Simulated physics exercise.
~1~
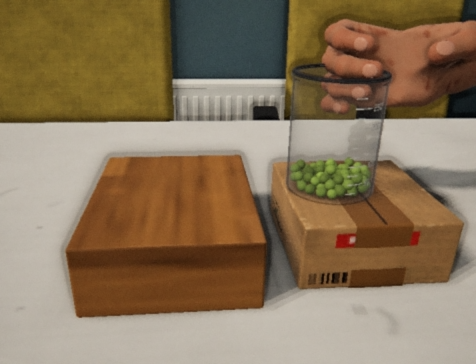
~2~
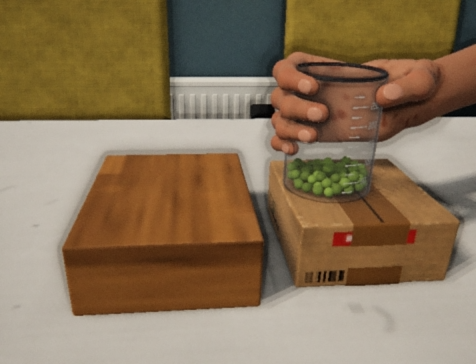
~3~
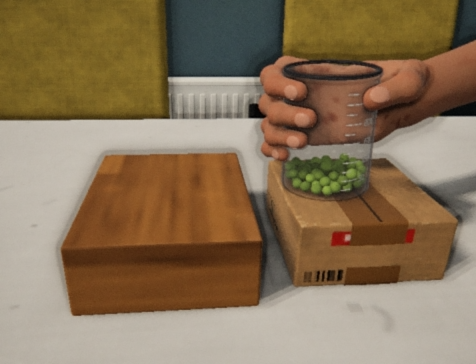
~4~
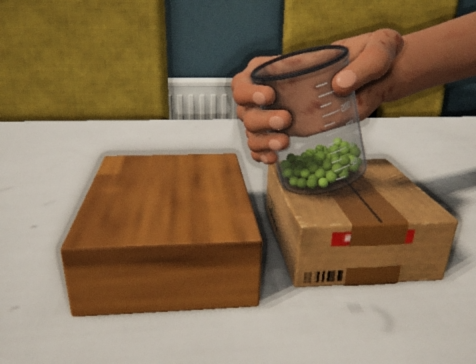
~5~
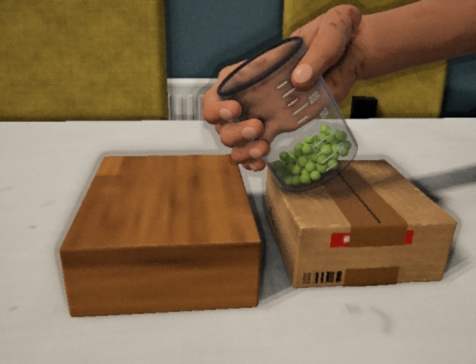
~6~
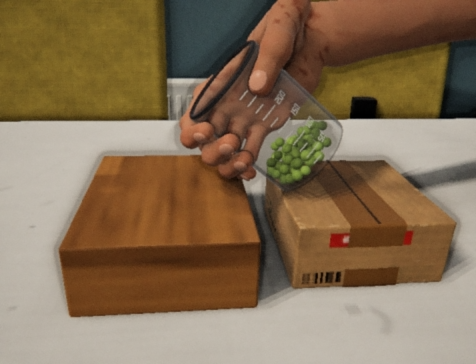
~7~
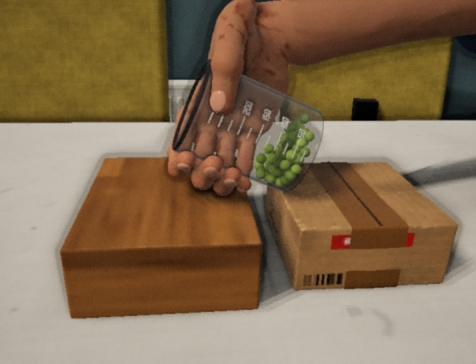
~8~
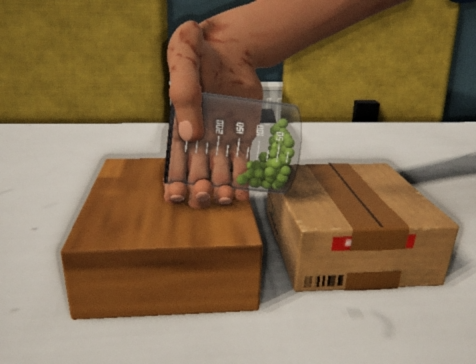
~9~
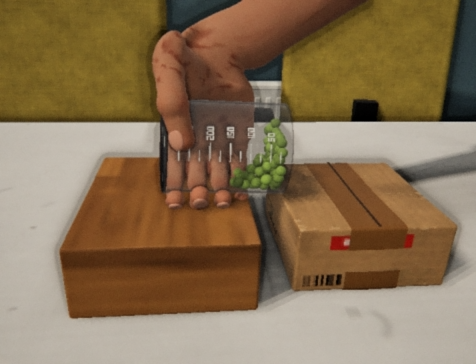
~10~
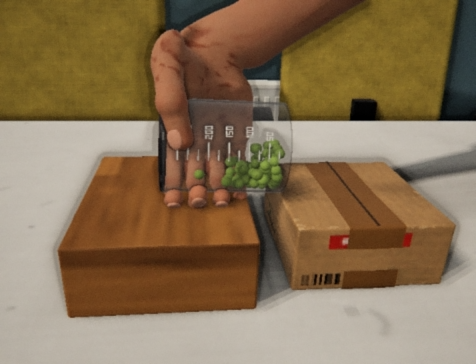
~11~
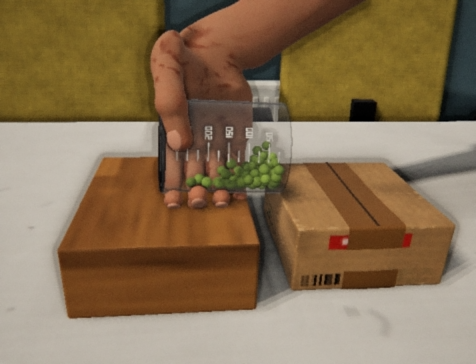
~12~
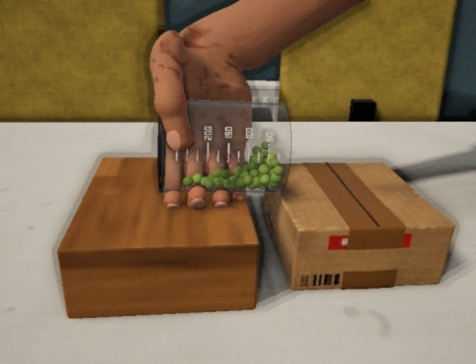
On a white tabletop, a hand tilting a clear beaker of green peas leftward onto a wooden block, the peas staying inside.
